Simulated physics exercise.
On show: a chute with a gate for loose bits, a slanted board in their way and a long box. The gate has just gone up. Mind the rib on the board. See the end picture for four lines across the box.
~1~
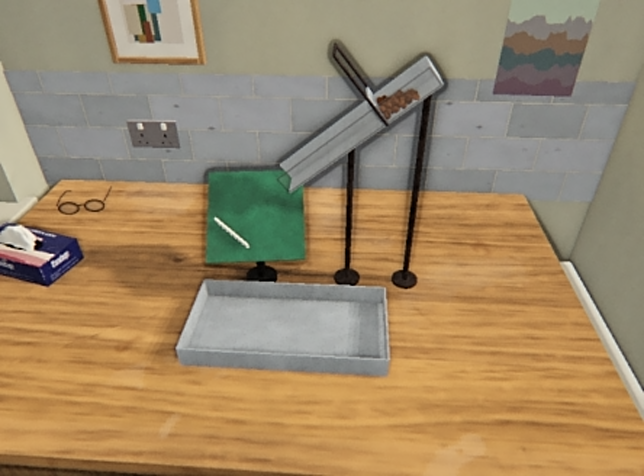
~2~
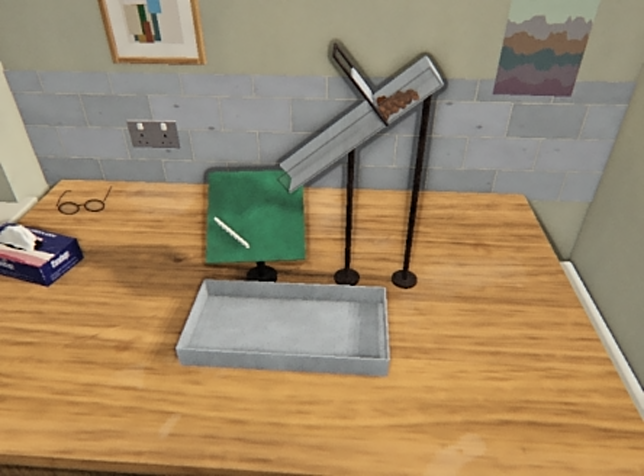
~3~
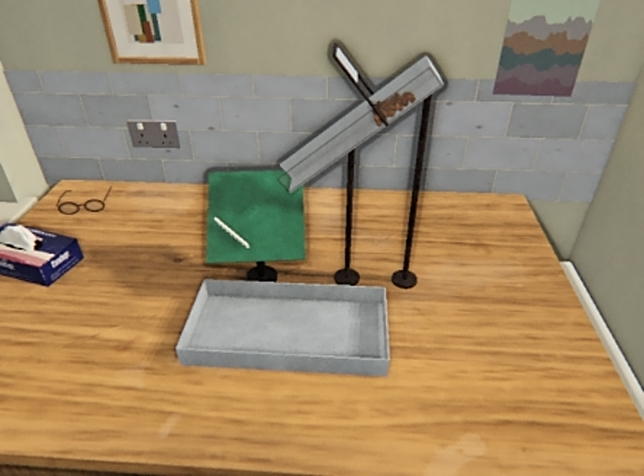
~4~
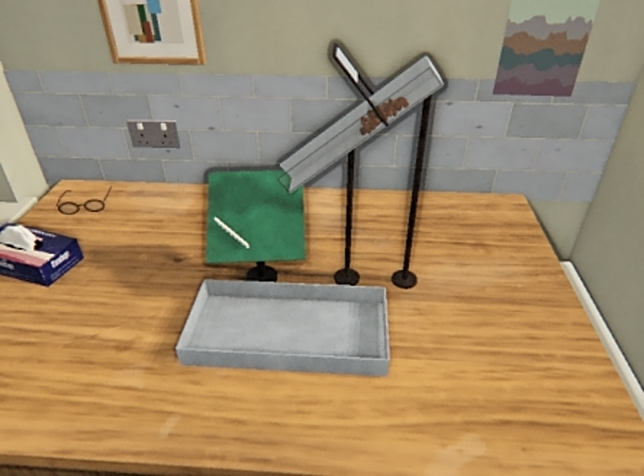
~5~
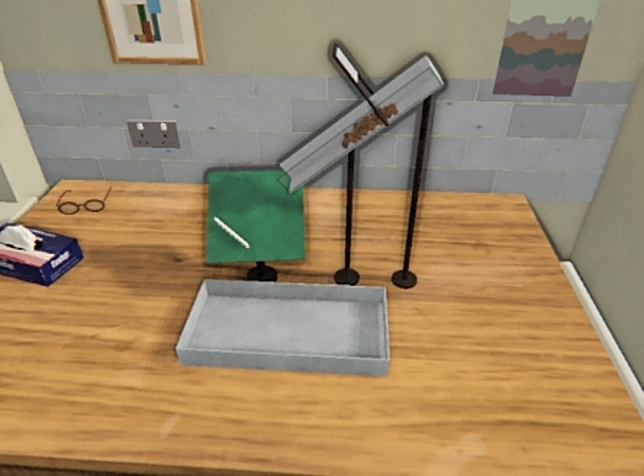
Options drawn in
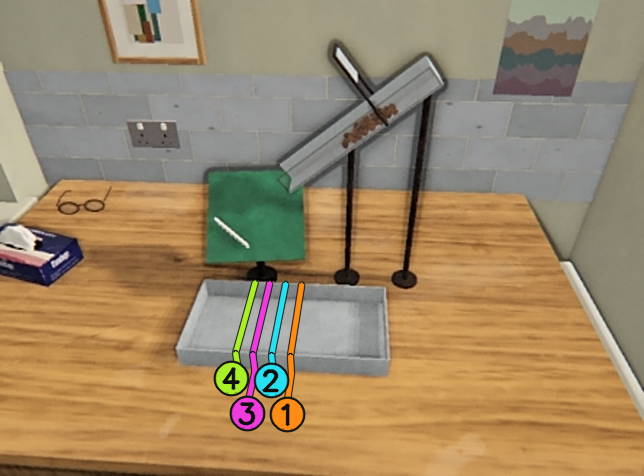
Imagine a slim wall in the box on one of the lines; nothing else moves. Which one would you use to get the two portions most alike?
The answer is line 3.
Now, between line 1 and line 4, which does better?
4.
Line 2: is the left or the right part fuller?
More lands on the left.
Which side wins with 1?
The left side.
On the marked copy, line 1 crosses the front rim at (290, 355); line 2 crosses the front rim at (271, 354); line 3 crosses the front rim at (252, 353); line 4 crosses the front rim at (235, 352).
With 1, of what is caught, all on the left of the divider, none on the right.
With 2, of what is caught, all on the left of the divider, none on the right.
With 3, of what is caught, about half on the left of the divider, about half on the right.
With 4, of what is caught, a small part on the left of the divider, most on the right.
